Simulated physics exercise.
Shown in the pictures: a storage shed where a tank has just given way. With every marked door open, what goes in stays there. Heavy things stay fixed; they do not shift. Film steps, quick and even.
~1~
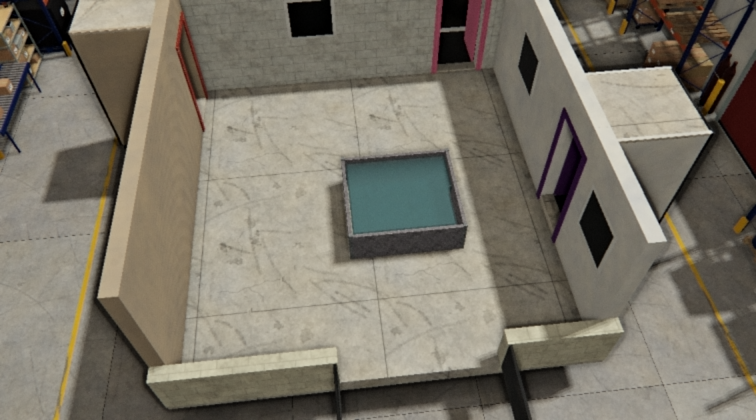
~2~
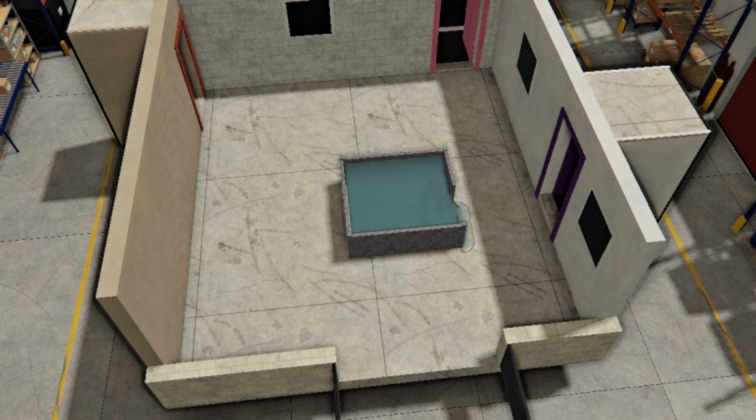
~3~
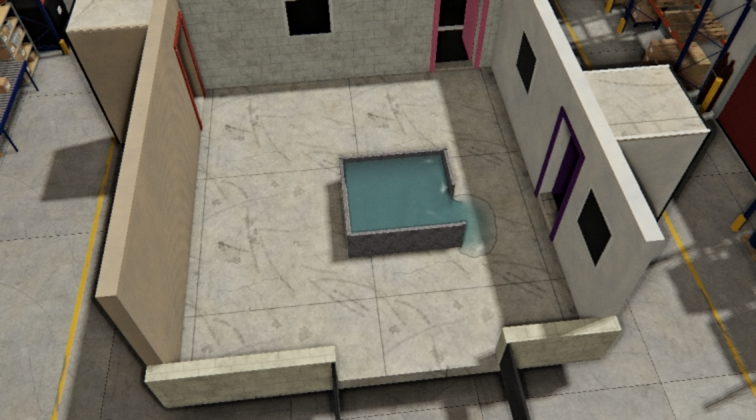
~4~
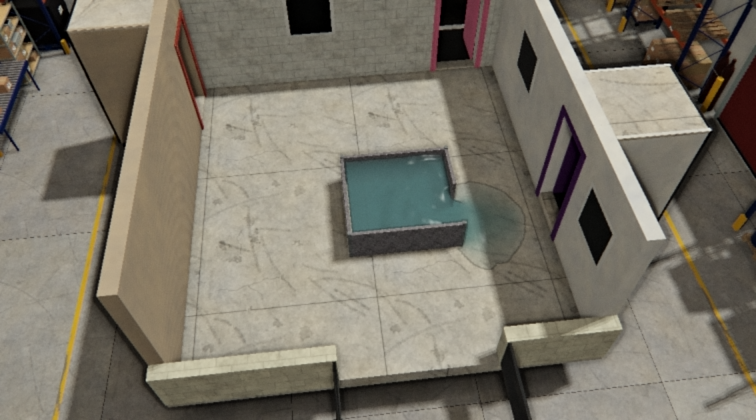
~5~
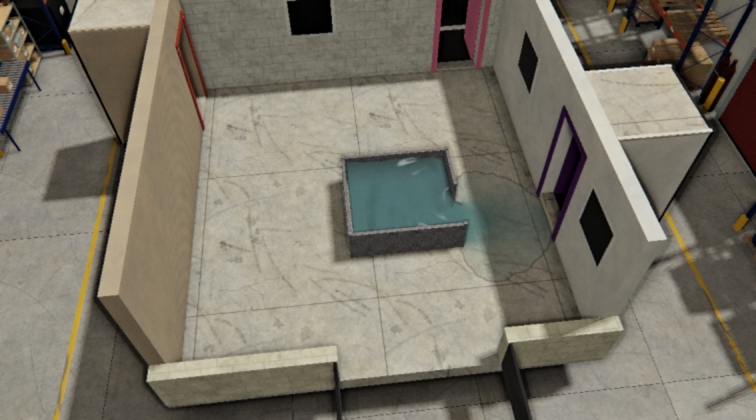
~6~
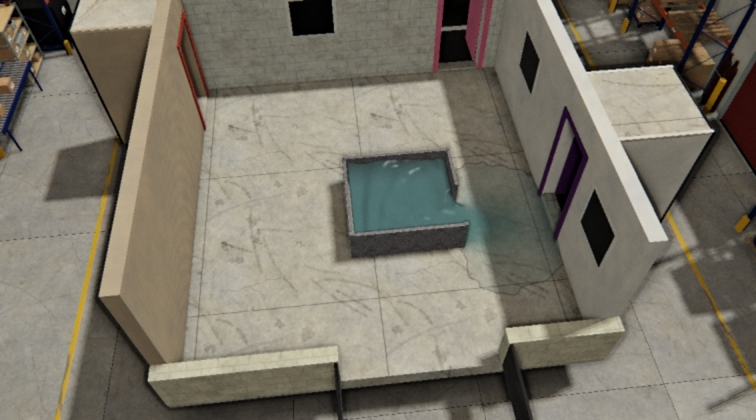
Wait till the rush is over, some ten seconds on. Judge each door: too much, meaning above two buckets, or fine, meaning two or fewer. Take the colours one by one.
Red door: Fine, purple door: Too much, pink door: Too much.
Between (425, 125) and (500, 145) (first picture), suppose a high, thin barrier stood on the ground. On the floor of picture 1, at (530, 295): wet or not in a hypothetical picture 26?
There: Flooded.
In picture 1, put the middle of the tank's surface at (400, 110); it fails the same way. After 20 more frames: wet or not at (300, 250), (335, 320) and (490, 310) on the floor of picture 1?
I'd say still dry for the first, still dry for the second and swamped for the third.
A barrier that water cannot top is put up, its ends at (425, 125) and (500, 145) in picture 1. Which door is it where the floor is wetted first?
It would be the purple-painted one.
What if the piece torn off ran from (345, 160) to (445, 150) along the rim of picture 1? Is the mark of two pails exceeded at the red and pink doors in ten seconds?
The red one goes past it, the pink one goes past it.
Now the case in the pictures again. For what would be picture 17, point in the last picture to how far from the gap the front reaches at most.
The farthest wet spot is near (495, 87).
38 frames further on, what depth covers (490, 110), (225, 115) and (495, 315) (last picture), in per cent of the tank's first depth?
I'd say around 4 per cent, then 0 per cent, then 12 per cent.
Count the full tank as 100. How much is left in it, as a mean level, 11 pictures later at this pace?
Estimate: Around 56 per cent.
A moment on, water covers 10 % of the floor; the red door not reached, the purple door over two buckets in, the pink door not reached.
Next, water covers 15 % of the floor; the red door not reached, the purple door far over two buckets in, the pink door not reached.
Then, water covers 35 % of the floor; the red door not reached, the purple door far over two buckets in, the pink door under two buckets in.
Later, water covers 60 % of the floor; the red door not reached, the purple door far over two buckets in, the pink door over two buckets in.
In the end, water covers 85 % of the floor; the red door wet at the sill, nothing in, the purple door far over two buckets in, the pink door over two buckets in.
